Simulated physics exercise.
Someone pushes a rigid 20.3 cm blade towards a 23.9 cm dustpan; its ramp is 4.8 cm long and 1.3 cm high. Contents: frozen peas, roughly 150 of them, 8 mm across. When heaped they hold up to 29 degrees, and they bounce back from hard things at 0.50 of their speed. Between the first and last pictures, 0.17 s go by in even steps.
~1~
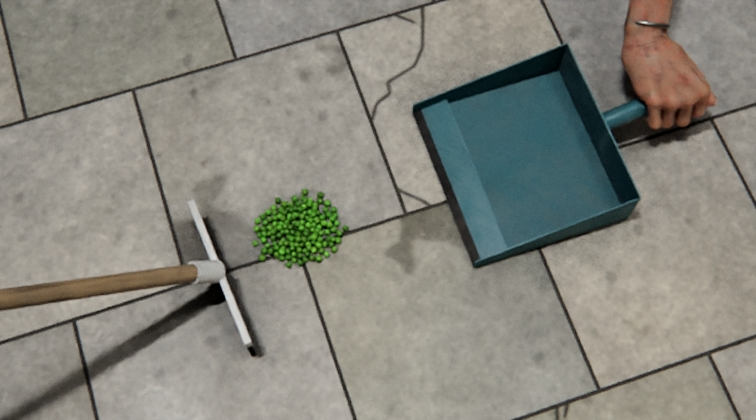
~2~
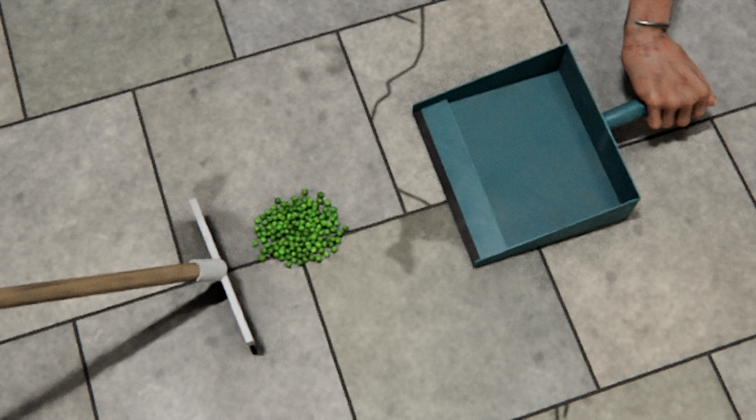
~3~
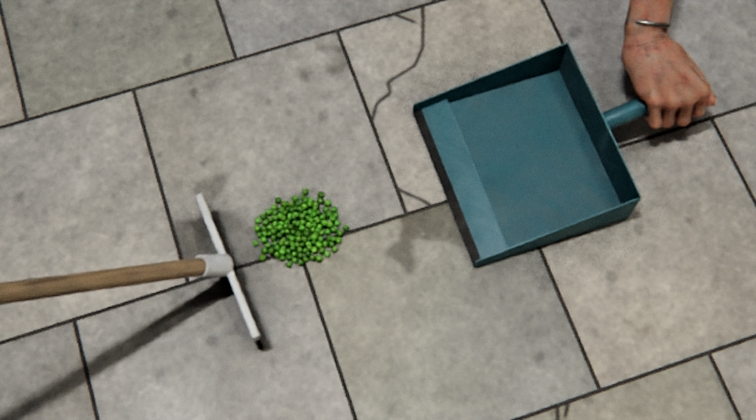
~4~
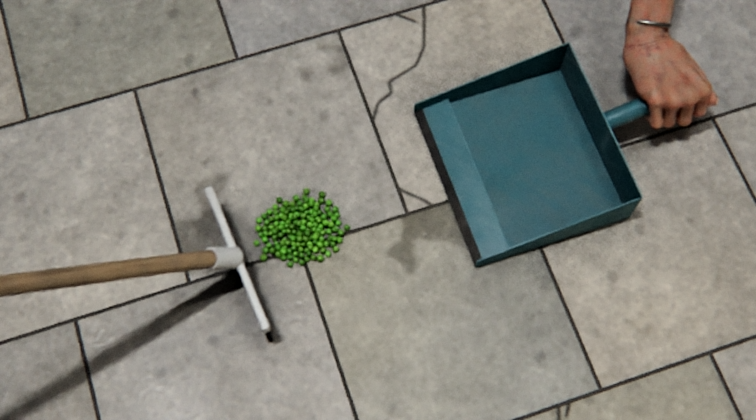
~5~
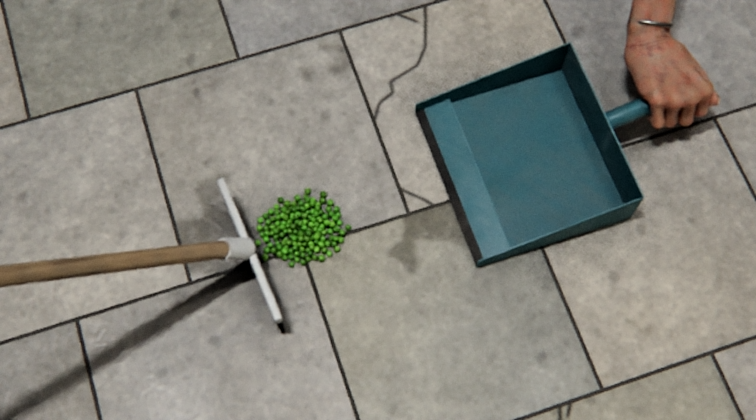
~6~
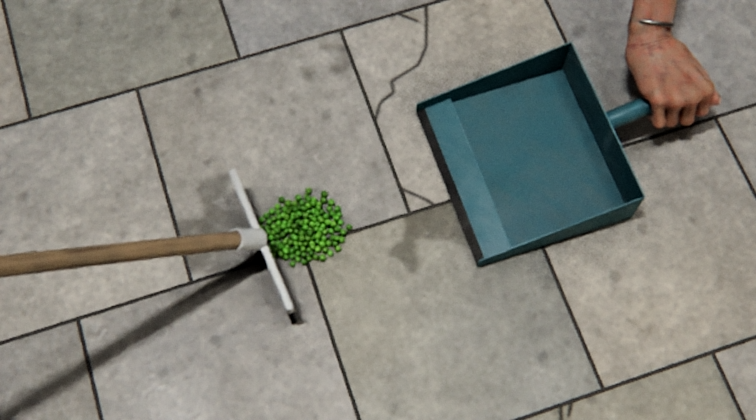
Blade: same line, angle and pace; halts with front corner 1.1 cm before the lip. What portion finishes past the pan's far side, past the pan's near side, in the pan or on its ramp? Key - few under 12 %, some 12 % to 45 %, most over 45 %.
Far side: Some. Near side: Few. Pan: Some.
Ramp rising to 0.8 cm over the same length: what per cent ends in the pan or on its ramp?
I'd put it near 35 per cent, ramp counted.
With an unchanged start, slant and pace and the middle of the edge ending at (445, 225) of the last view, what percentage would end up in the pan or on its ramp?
Some 25 percent.
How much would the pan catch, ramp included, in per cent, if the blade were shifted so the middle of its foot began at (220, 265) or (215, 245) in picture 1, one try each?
The two tries give about 25 % and about 20 %.
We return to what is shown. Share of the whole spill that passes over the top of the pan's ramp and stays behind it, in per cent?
Roughly 5 percent.
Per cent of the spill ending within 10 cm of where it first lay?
That share is some 0 percent.
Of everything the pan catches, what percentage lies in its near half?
Something like 10 in a hundred.
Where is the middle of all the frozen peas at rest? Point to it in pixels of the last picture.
Roughly (433, 148).
Then, 0.25 s after the last picture, middle of the blade 14 cm from the lip; 0 % over the lip, far side 0 %, near side 0 %.
Then, 0.42 s after the last picture, middle of the blade 6 cm from the lip; 0 % over the lip, far side 10 %, near side 0 %.
Then, 0.70 s after the last picture, middle of the blade 2 cm from the lip; 35 % over the lip, far side 20 %, near side 0 %.
In the end, far side 20 %, near side 0 %, pan 30 %, in front of the lip or behind the blade 45 %.
